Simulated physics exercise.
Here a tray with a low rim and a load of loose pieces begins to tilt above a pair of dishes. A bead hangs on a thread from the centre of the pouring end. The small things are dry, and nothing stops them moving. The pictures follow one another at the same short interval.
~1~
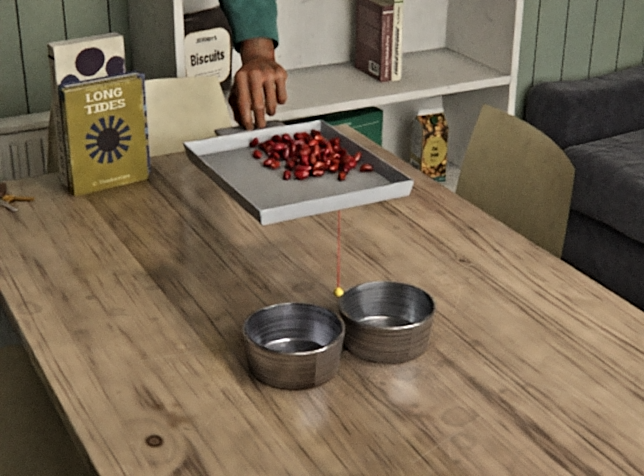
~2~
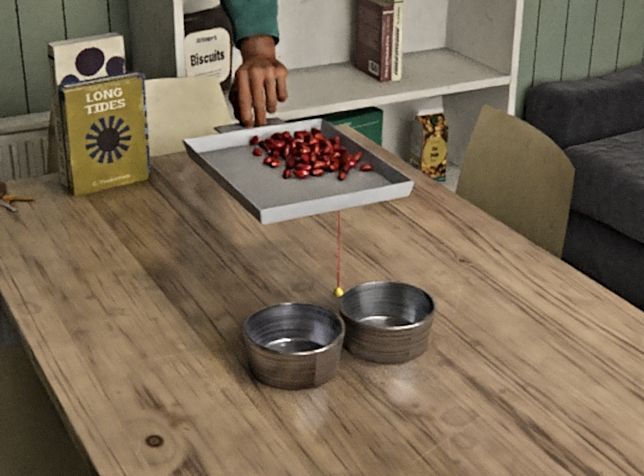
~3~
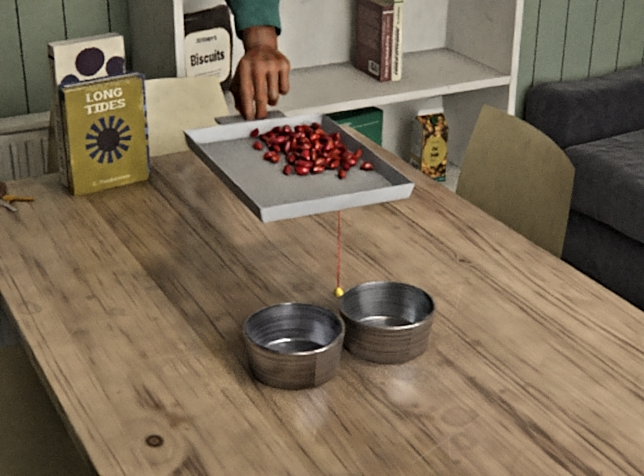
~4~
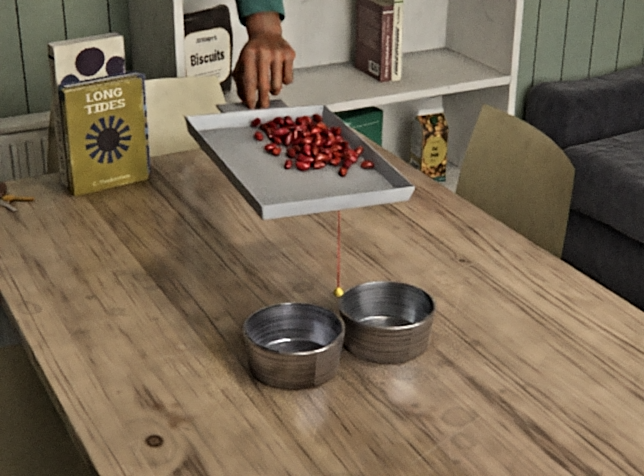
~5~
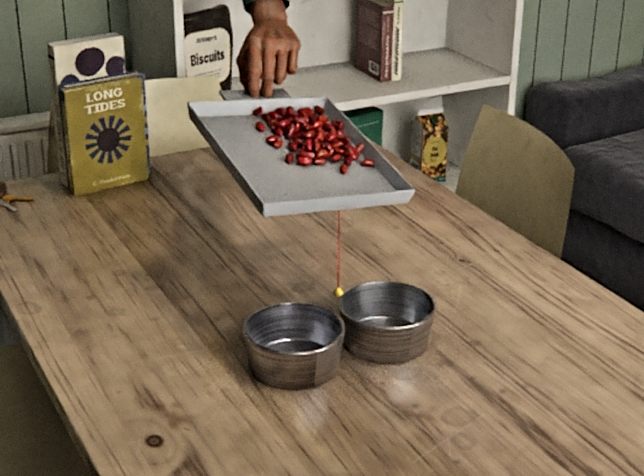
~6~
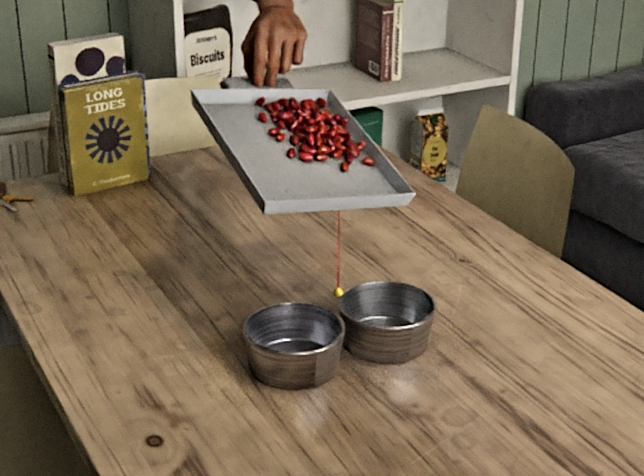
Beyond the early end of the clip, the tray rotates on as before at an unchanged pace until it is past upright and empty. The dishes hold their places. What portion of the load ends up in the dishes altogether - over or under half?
Over.
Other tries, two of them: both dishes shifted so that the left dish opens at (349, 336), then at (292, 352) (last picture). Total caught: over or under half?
Well, the minor share the first time and the minor share the second time.
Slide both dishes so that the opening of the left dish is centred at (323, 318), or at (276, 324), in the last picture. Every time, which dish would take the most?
The right of the pair the first time, the right of the pair the second.
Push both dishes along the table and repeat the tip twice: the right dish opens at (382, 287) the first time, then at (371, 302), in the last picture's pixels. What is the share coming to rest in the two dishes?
80 %, 60 %.
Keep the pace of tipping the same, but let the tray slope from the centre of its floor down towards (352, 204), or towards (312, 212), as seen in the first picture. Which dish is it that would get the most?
Note: Place 1, the dish at the right; place 2, the dish at the left.
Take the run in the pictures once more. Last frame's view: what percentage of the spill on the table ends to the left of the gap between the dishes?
Roughly 0 in a hundred.
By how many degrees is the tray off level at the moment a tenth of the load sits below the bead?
Roughly 85 degrees at that moment.
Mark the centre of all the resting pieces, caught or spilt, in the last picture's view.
Resting centre, last frame: Roughly (398, 326).
Just after the last frame, tray tipped steeply; almost all on the tray; just a few in the air.
A moment on, tray tipped right over; the larger part on the tray; about a tenth in the right dish; about a tenth outside both; about a tenth in the air.
Further on, tray tipped past a quarter turn; roughly two thirds in the right dish; roughly a third outside both.
When it is over, tray tipped past a quarter turn; not one in the left dish; roughly two thirds in the right dish; roughly a third outside both.
